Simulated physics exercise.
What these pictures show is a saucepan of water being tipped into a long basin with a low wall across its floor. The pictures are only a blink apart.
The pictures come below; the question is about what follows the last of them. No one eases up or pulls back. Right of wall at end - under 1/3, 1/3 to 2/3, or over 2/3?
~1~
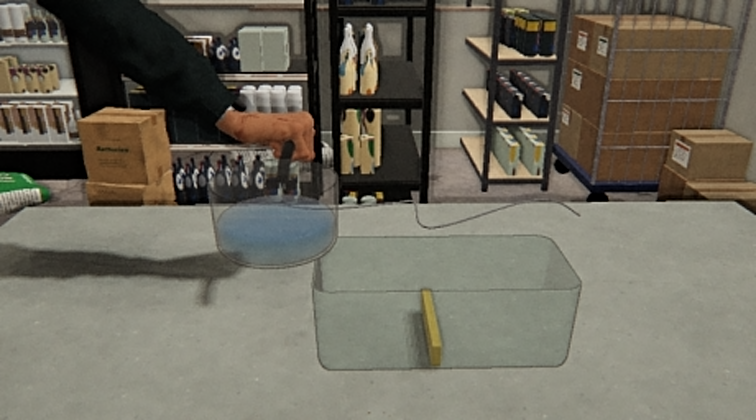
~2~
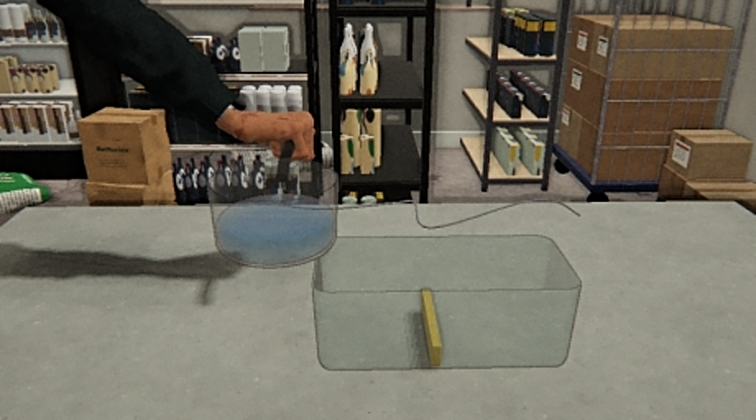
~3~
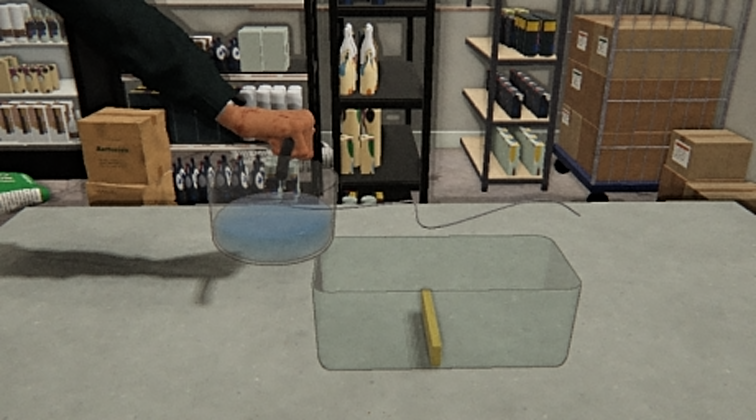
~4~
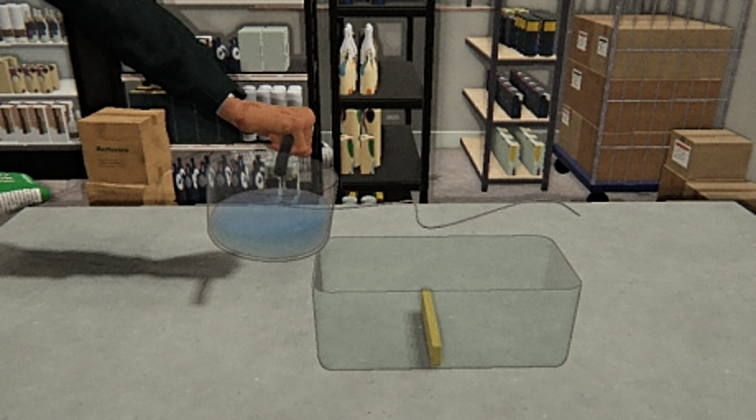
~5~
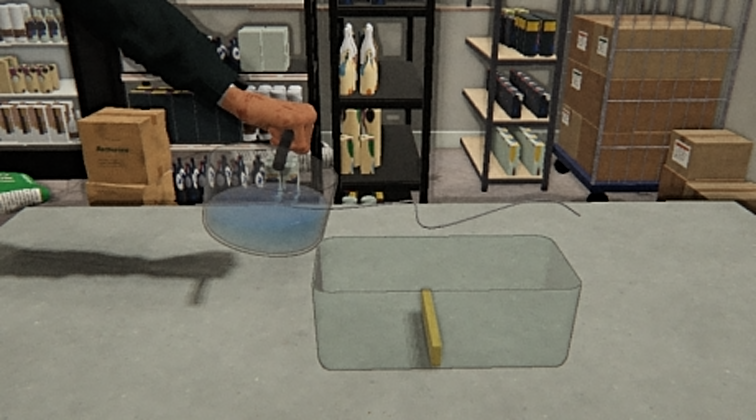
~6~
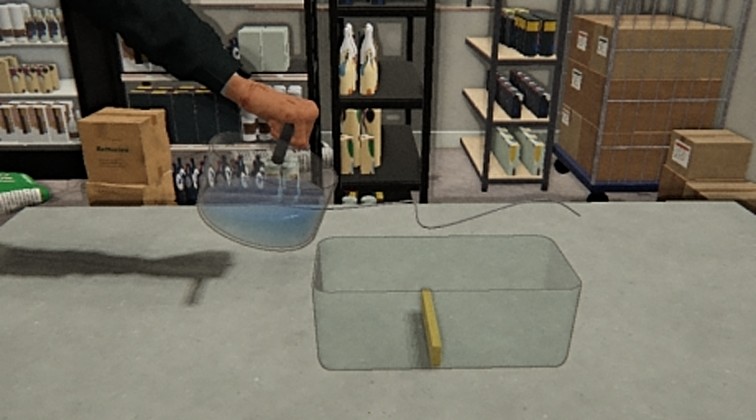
The right of the wall is going to lack a full third.
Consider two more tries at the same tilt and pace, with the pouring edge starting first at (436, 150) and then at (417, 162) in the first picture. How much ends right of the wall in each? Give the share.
It comes to about 85 %, followed by about 90 %.
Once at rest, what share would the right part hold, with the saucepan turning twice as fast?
Some 40 per cent.
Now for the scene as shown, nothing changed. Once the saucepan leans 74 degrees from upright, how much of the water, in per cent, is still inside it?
Roughly 65 in a hundred.
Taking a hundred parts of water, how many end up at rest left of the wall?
80 % or thereabouts.
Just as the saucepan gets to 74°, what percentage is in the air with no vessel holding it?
Something like 30 per cent of it.
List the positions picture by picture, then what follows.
In the first frame, it leans 0°; its right rim is at (337, 180); the water meets the walls at (218, 215) and (335, 214); the long basin's rim runs from (316, 264) to (566, 261); the wall's top is at (431, 317).
In the second frame, it leans 1°; its right rim is at (337, 180); the water meets the walls at (218, 215) and (335, 213).
In the third frame, it leans 3°; its right rim is at (337, 180); the water meets the walls at (216, 213) and (334, 210).
In the fourth frame, it leans 7°; its right rim is at (337, 180); the water meets the walls at (212, 208) and (331, 206).
In the fifth frame, it leans 13°; its right rim is at (337, 181); the water meets the walls at (209, 201) and (328, 202).
In the sixth frame, it leans 20°; its right rim is at (336, 181); the water meets the walls at (202, 192) and (327, 196).
A moment on, the saucepan is tipped part way and 67 per cent is still to pour, 5 is left of the wall and 0 right of it.
Next, the saucepan is tipped right over and 10 per cent is still to pour, 63 is left of the wall and 10 right of it.
Then the saucepan is tipped right over and 0 per cent is still to pour, 86 is left of the wall and 12 right of it.
Later the saucepan is tipped right over and 0 per cent is still to pour, 80 is left of the wall and 19 right of it.
Finally, 80 per cent lies left of the wall, 19 right of it and 1 outside.
